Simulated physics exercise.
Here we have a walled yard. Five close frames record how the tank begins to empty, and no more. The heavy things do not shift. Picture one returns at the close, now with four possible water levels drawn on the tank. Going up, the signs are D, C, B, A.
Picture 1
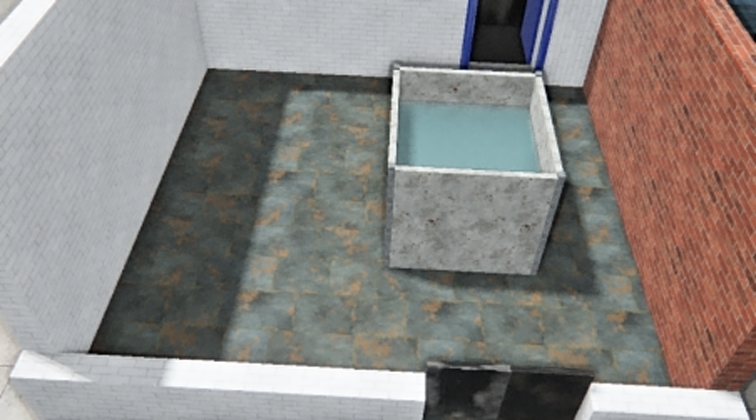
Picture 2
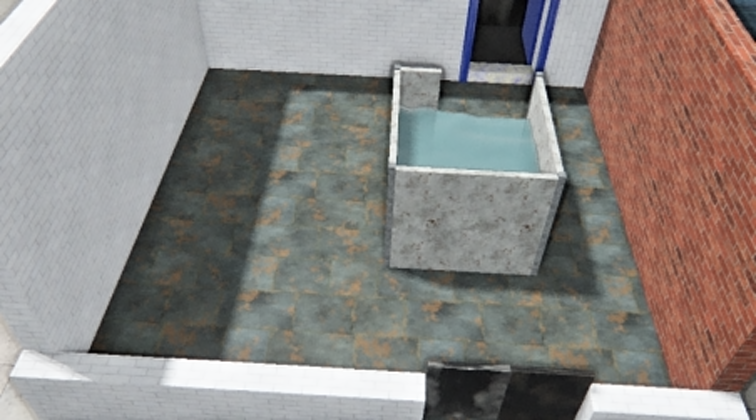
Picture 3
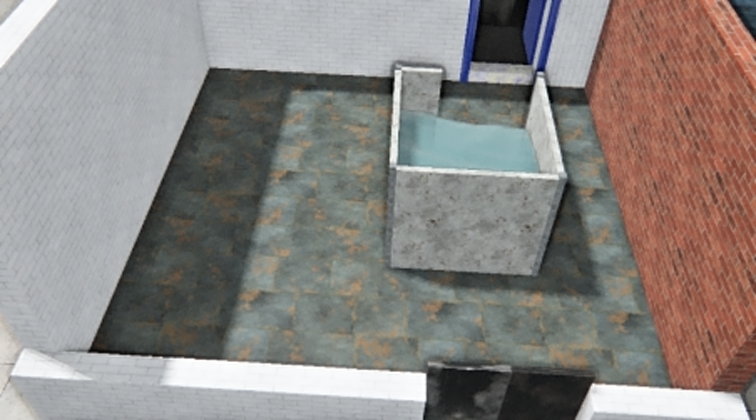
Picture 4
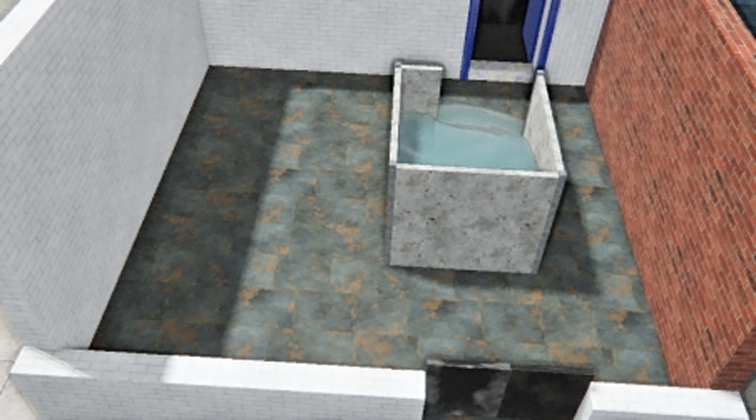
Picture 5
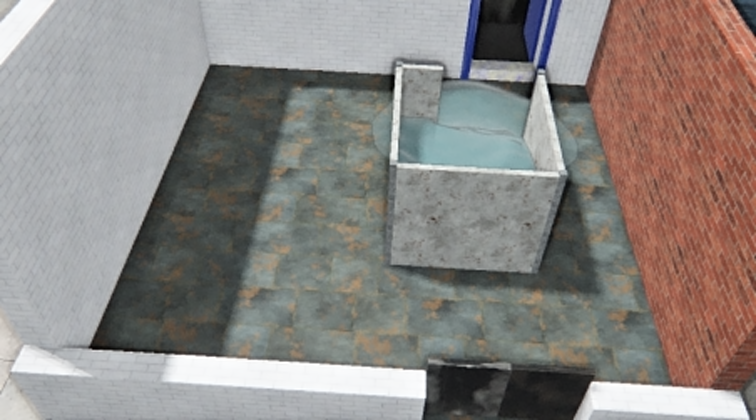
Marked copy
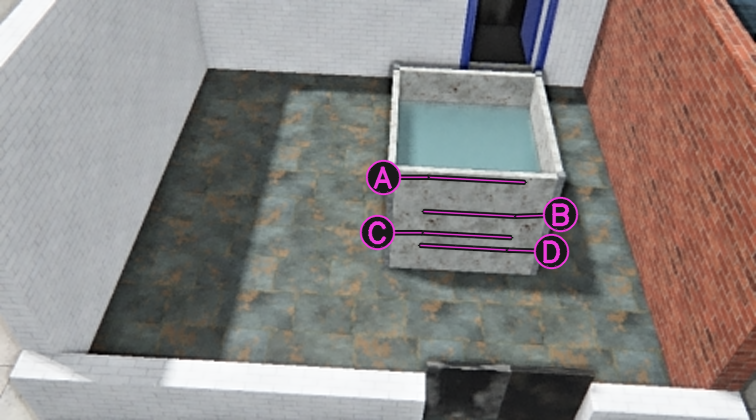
Water pouring out through the open back of a concrete tank in a walled yard, spreading across the tiled ground behind it.
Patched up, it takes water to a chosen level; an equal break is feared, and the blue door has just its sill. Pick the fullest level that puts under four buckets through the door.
Use mark D.
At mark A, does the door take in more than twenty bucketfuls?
Yes, it does.
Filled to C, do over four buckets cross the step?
Yes, that goes wrong.
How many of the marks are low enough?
One of the four.
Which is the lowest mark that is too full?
C it is.
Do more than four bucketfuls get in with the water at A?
Yes, that goes wrong.
On the marked copy, A at (476, 179); B at (470, 213); C at (466, 235); D at (464, 247); from the bottom up D, C, B, A.
With A, dozens of bucketfuls pour in.
With B, dozens of bucketfuls pour in.
With C, about 8 bucketfuls get in.
With D, a bucket or two gets in.
